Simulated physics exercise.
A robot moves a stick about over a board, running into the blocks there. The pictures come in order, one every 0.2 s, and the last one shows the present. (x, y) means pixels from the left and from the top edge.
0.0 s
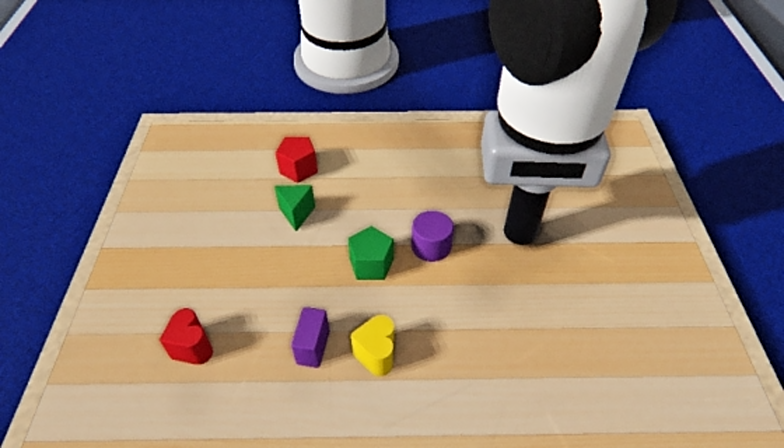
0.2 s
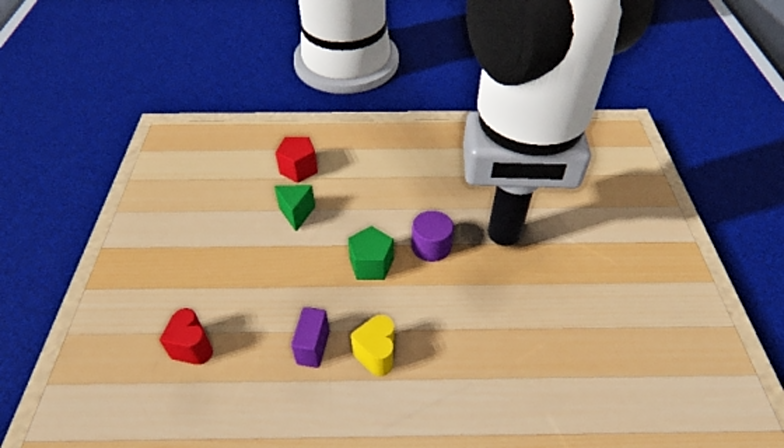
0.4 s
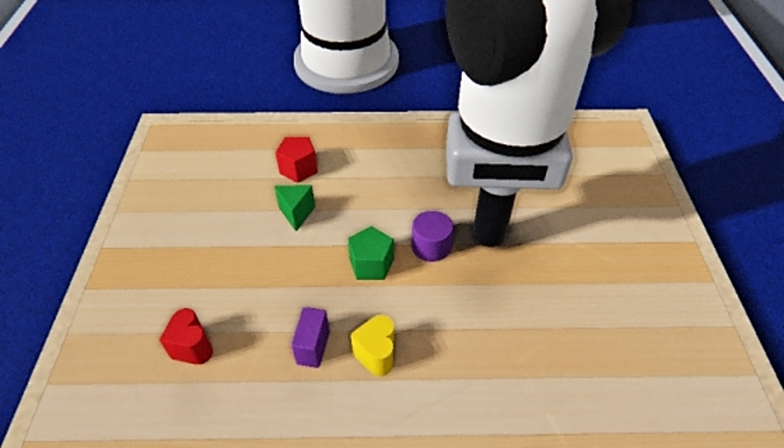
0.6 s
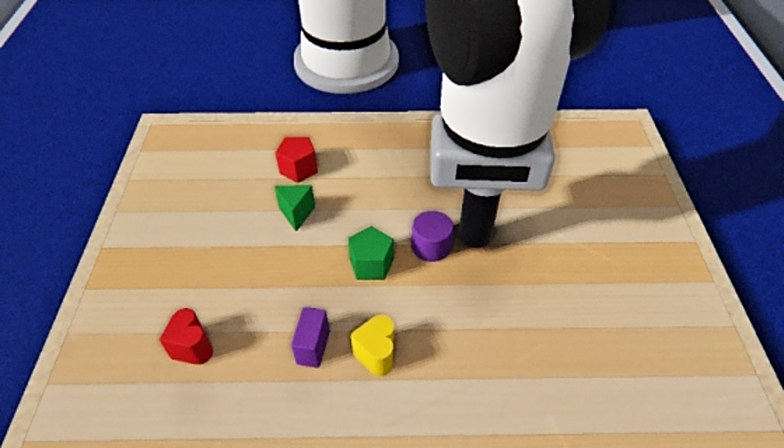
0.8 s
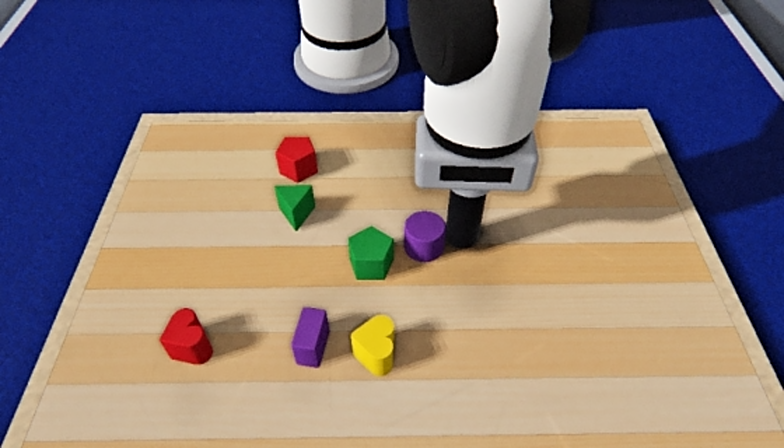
A white robot arm holding a short black stick slides it steadily leftward across a striped wooden board on a blue floor, seen from above at an angle by a still camera. A red pentagon, green triangle, green pentagon and purple cylinder sit toward the back, with a red heart, purple block and yellow heart nearer. The stick reaches the purple cylinder and nudges it slightly left, while the other blocks stay still.
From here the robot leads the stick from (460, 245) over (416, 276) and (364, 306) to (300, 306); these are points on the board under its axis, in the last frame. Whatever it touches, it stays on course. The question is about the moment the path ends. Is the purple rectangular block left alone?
I expect so.
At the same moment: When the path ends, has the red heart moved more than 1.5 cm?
No.
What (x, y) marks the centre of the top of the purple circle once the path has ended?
I'd say the purple circle ends with its top centre at (393, 230).
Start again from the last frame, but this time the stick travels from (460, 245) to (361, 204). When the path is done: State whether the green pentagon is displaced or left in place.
It will be nudged away from its spot.
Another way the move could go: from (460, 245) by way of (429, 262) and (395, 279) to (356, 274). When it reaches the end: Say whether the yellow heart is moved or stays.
Stays where it is.
The first path, step by step. One third of the way, stick (416, 269); green pentagon (354, 242), turned 40° anticlockwise; purple circle (393, 230).
Two thirds of the way, stick (363, 299); green pentagon (354, 242), turned 40° anticlockwise; purple circle (393, 230).
At the end, stick (299, 299); red heart still; purple rectangular block still; green pentagon (354, 242), turned 40° anticlockwise; purple circle (393, 230).
